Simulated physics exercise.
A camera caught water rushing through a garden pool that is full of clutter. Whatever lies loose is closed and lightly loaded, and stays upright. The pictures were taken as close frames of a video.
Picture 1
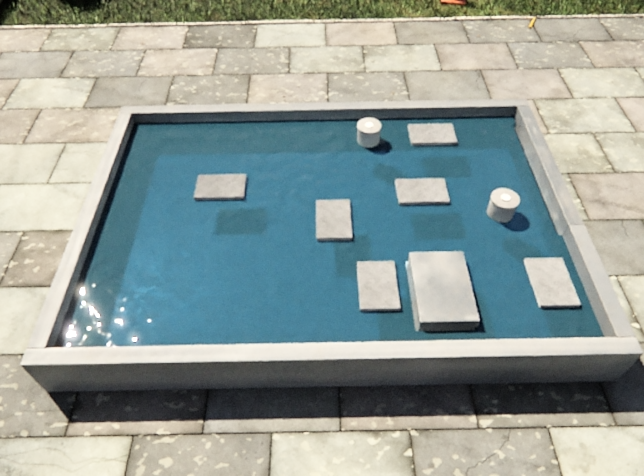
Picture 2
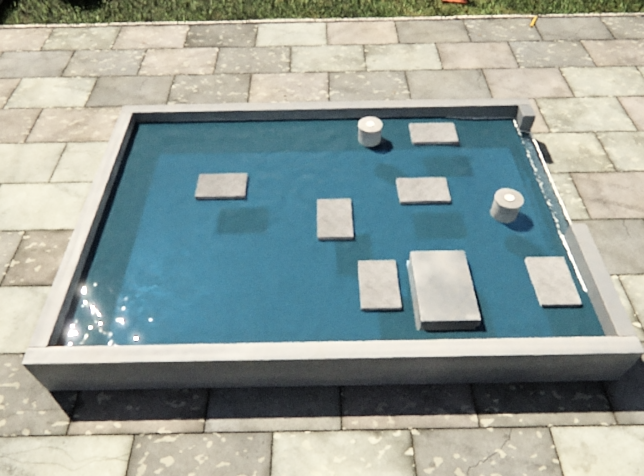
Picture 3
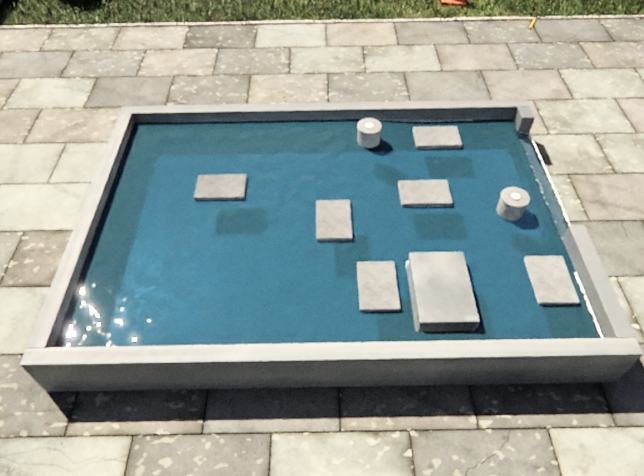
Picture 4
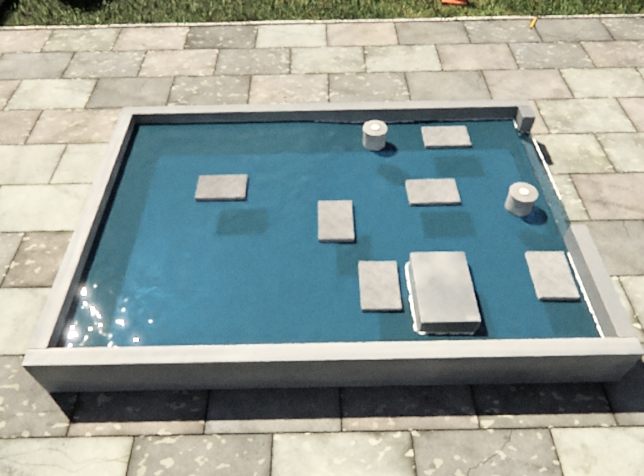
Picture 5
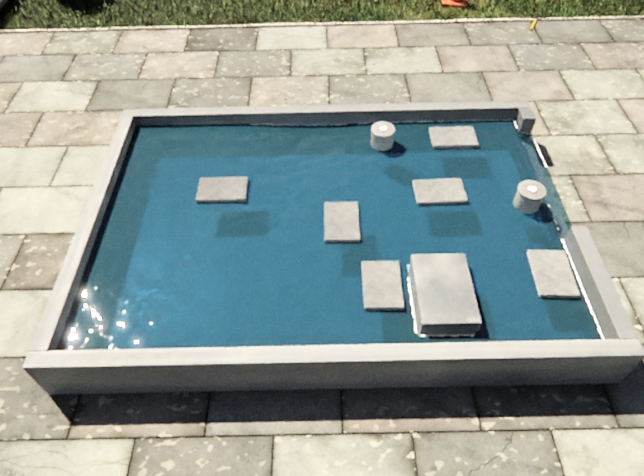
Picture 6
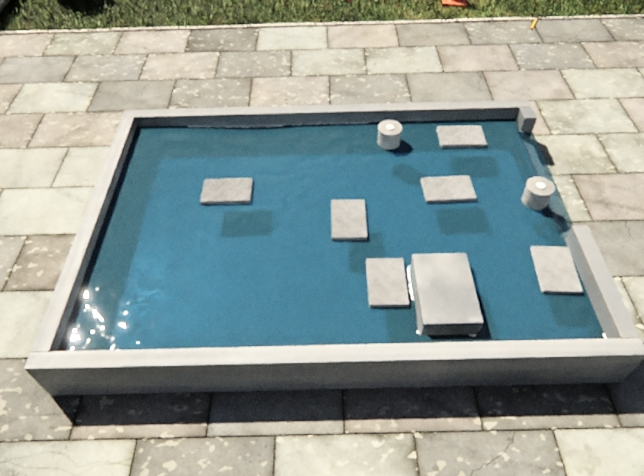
In a shallow garden pool, pale floating slabs and two small cylinders drift slowly right.
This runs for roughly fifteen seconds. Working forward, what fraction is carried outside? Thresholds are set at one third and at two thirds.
The fraction ends up in the one-to-two-thirds band.
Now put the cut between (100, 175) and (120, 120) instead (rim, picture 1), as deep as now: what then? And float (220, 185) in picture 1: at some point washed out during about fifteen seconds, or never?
That object: Carried off.
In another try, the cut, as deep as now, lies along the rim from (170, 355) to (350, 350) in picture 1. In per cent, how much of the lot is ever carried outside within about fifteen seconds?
I'd put it at 0 %.
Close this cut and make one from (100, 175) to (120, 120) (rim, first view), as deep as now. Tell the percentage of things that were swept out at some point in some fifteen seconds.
Roughly 10 in a hundred.
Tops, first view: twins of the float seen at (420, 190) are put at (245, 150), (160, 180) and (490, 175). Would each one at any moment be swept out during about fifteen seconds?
In sequence: Never exits, never exits, exits.
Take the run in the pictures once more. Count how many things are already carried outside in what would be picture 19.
I make it 3.
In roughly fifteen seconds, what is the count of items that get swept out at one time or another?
Count: 4.
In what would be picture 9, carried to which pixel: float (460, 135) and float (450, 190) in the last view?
First top about at (487, 137); second top about at (476, 186).
A moment on, 1 of 8 are out; 7 afloat.
Next, 3 of 8 are out; 5 afloat.
Later, 4 of 8 are out; 4 afloat.
In the end, 4 of 8 are out; 4 afloat.
